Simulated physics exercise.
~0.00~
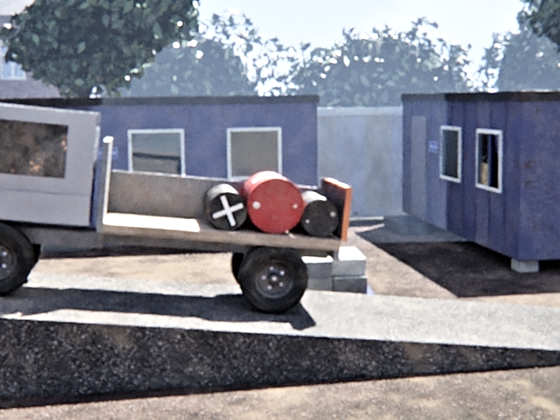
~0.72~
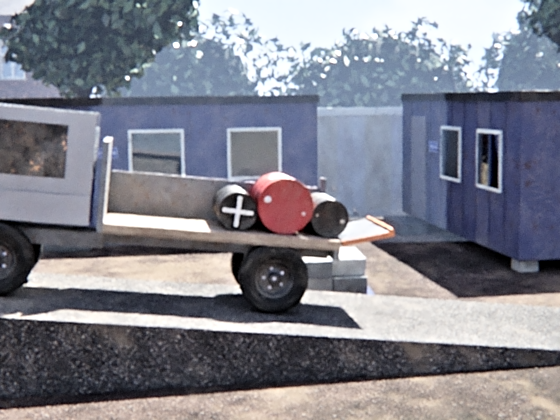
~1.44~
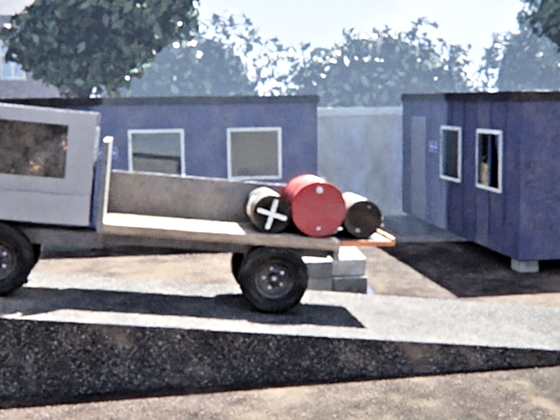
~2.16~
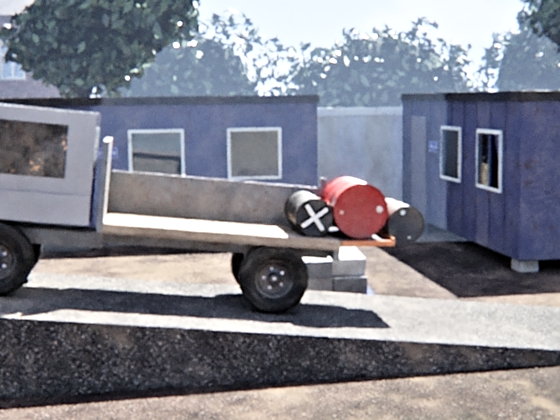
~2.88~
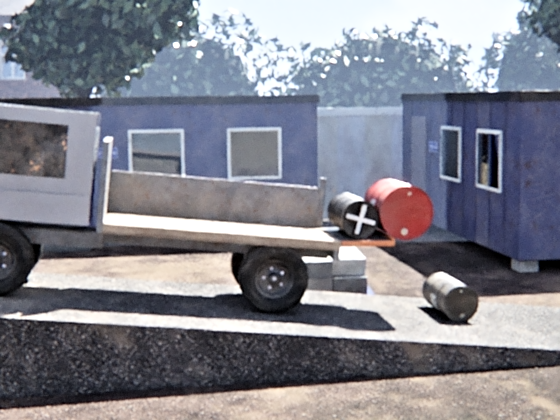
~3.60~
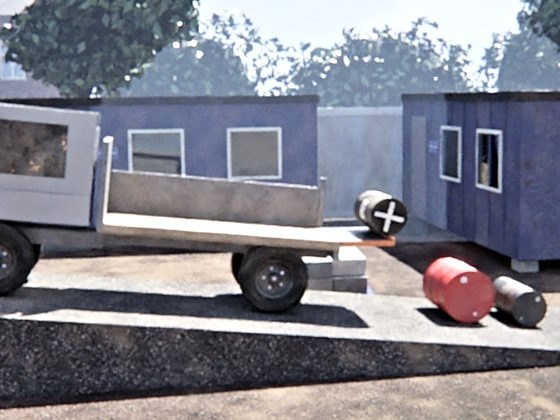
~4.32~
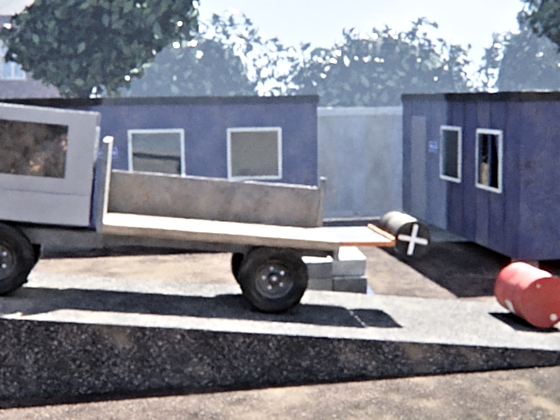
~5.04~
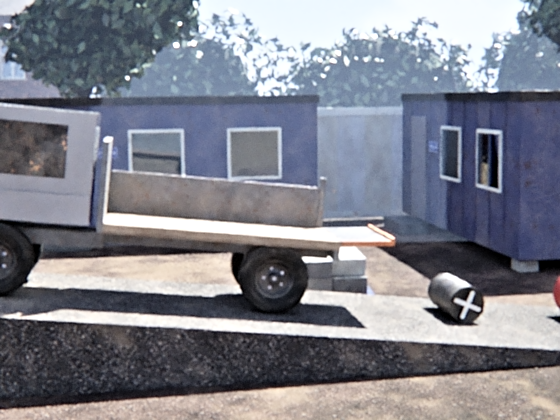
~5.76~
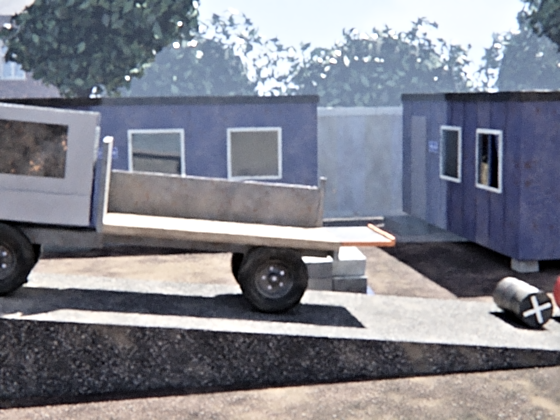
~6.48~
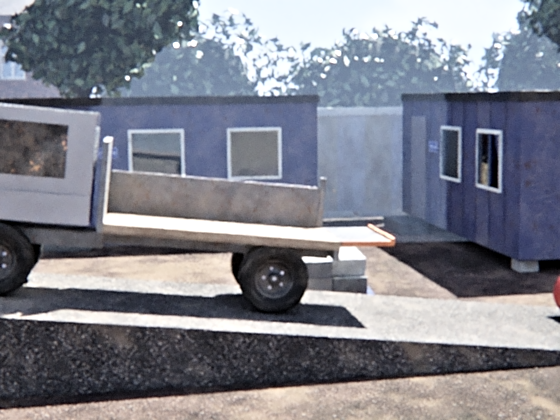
At first, three drums rest against the raised tailgate of a pick-up on sloping ground, with a black one marked by a white cross on the left, a larger red one in the middle and a small dark one on the right. The tailgate swings down, and all three roll right along the bed and onto it. The small dark drum drops to the ground first, followed by the red one, and both roll right. The crossed drum then tips off the edge and rolls after them. It ends with the bed empty and only a sliver of red showing at the right edge.
